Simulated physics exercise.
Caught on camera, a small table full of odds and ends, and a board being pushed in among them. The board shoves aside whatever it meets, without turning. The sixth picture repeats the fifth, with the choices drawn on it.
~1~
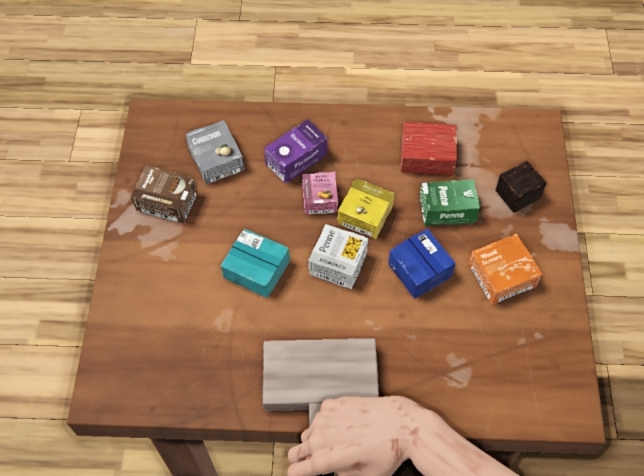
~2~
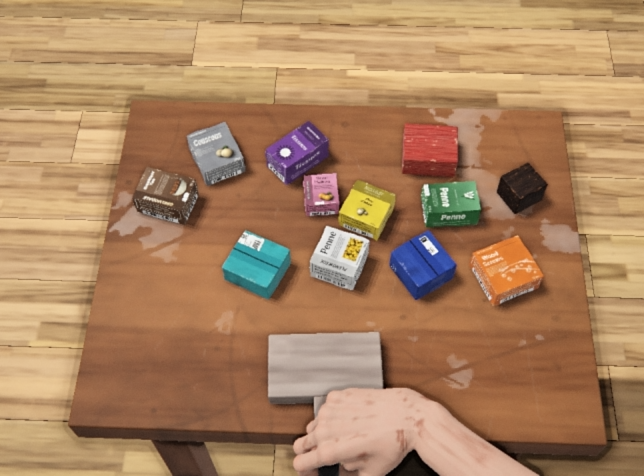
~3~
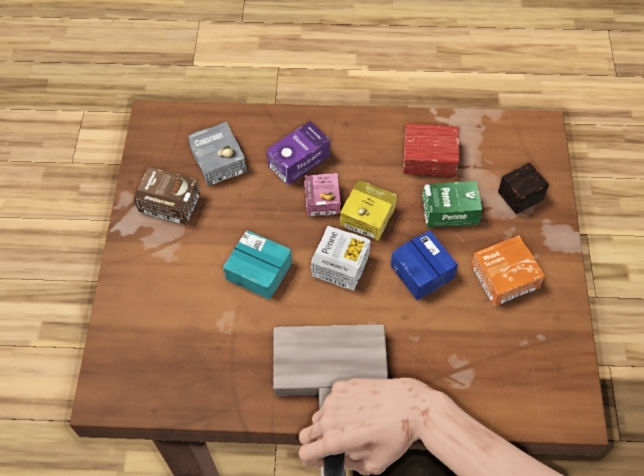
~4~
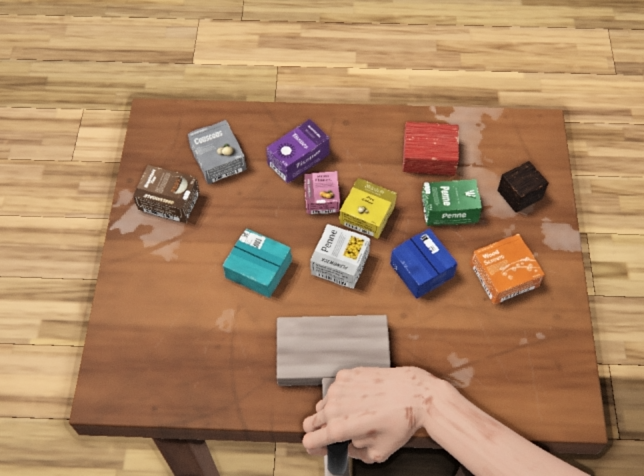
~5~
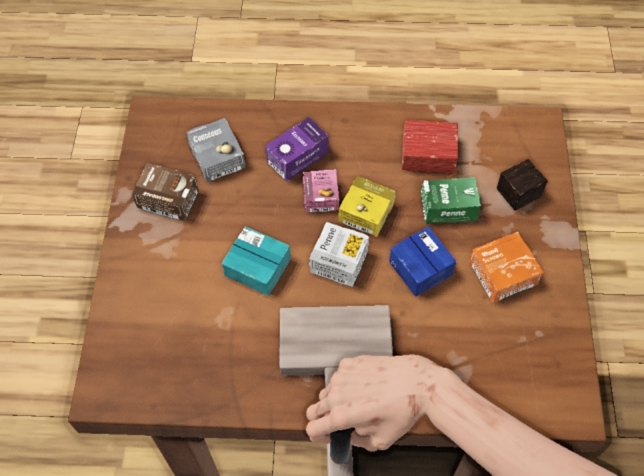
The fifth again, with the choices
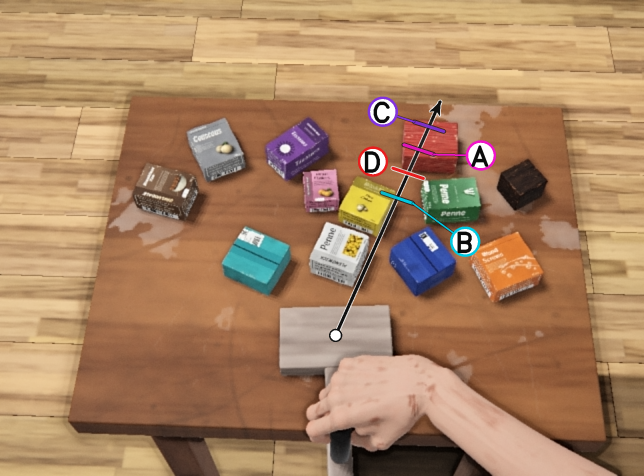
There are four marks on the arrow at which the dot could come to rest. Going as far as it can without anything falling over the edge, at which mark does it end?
Stop at A.
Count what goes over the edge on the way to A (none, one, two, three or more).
The count is none.
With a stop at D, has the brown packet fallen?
No.
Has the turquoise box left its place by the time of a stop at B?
By then, no.
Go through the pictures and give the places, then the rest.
The first picture shows blue box (421, 263); orange box (505, 269); black block (521, 187).
The second picture shows board (325, 364); turquoise box (257, 265).
The third picture shows board (330, 356); brown packet (167, 196).
The fourth picture shows board (333, 345); green packet (452, 203).
The fifth picture shows board (336, 336); white packet (339, 255); grey packet (216, 149); purple box (297, 149).
On the marked copy, A at (419, 149); B at (397, 198); C at (429, 127); D at (408, 174); the arrow from (336, 335) to (440, 102); the white dot at (336, 335).
Taking A. A third of the way, board (367, 268); yellow packet (374, 185); pink packet (321, 188).
Two thirds of the way, board (397, 202); pink packet (328, 131); purple box (287, 136).
When it is over, board (418, 156); pink packet (318, 109); red block (440, 113); nothing has fallen.
As for the rest, B is safe but short; C drops the yellow packet and red block; D is safe but short.
